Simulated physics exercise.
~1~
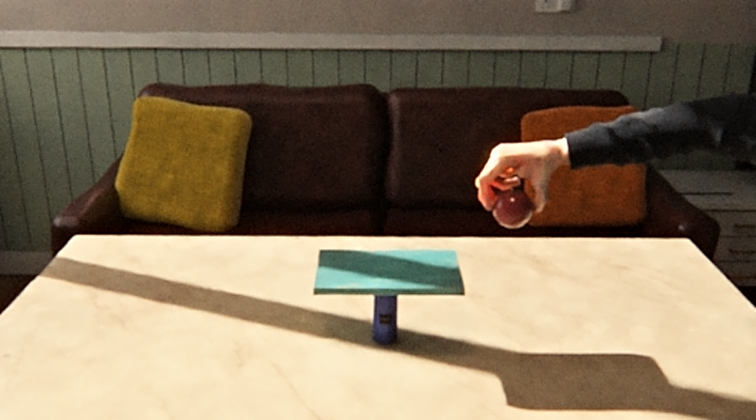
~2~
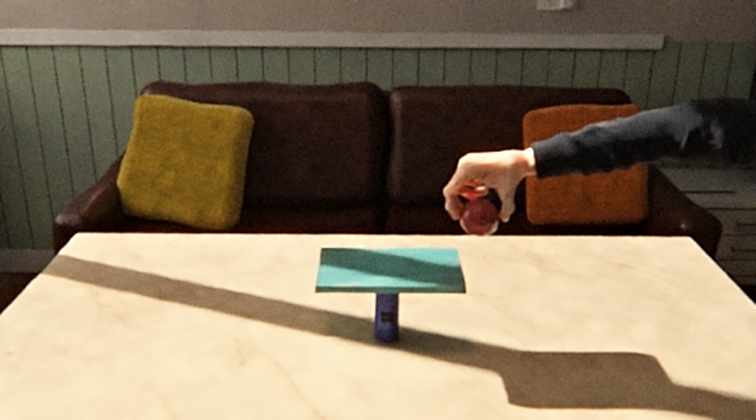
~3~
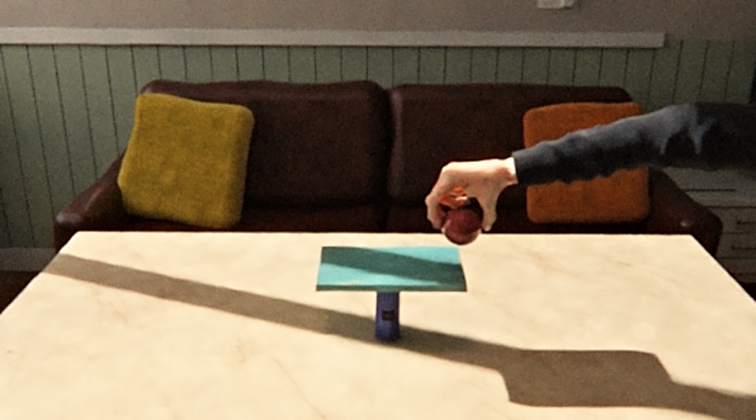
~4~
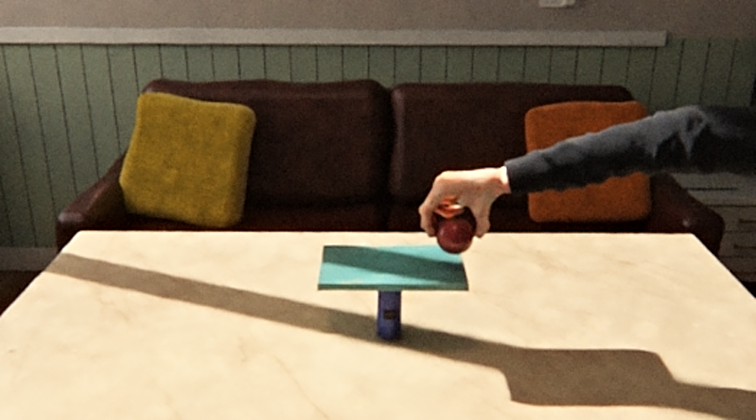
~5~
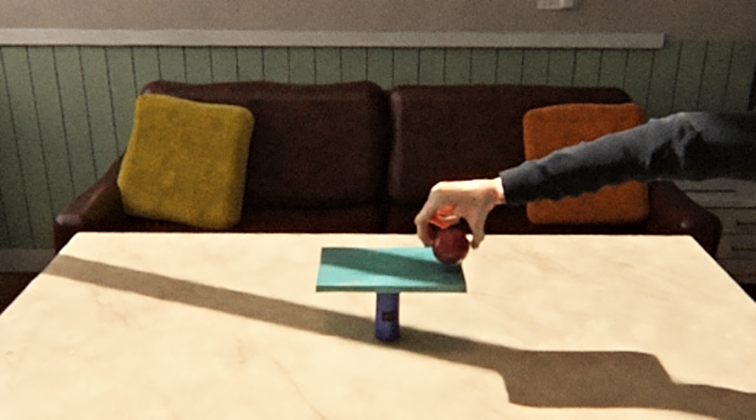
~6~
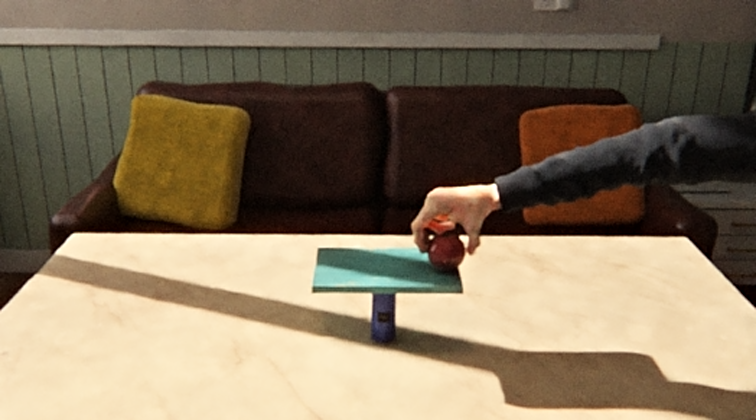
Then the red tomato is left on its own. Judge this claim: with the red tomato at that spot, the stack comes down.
The claim is right.
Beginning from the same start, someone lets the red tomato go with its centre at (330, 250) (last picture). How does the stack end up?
After that, it tumbles down.
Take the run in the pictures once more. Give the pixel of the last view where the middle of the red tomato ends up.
The object finishes somewhere near (455, 326).
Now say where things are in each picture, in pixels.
Coming down; red tomato (512, 208); turquoise board (388, 271), in the first picture.
Coming down; red tomato (480, 218); turquoise board (390, 269), in the second picture.
Coming down; red tomato (461, 227); turquoise board (391, 268), in the third picture.
Coming down; red tomato (455, 235); turquoise board (392, 267), in the fourth picture.
Coming down; red tomato (450, 246); turquoise board (391, 269), in the fifth picture.
In place under the hand; red tomato (446, 252); turquoise board (387, 269), in the sixth picture.
Then, 0.40 s after the last picture, red tomato now fallen; turquoise board tipped 65° from how it was.
Then, 0.90 s after the last picture, turquoise board and blue shaker now fallen.
By the end, fallen, turquoise board, blue shaker and red tomato. Seen from the same camera at the end, red tomato near (455, 326). The stack loses its balance.
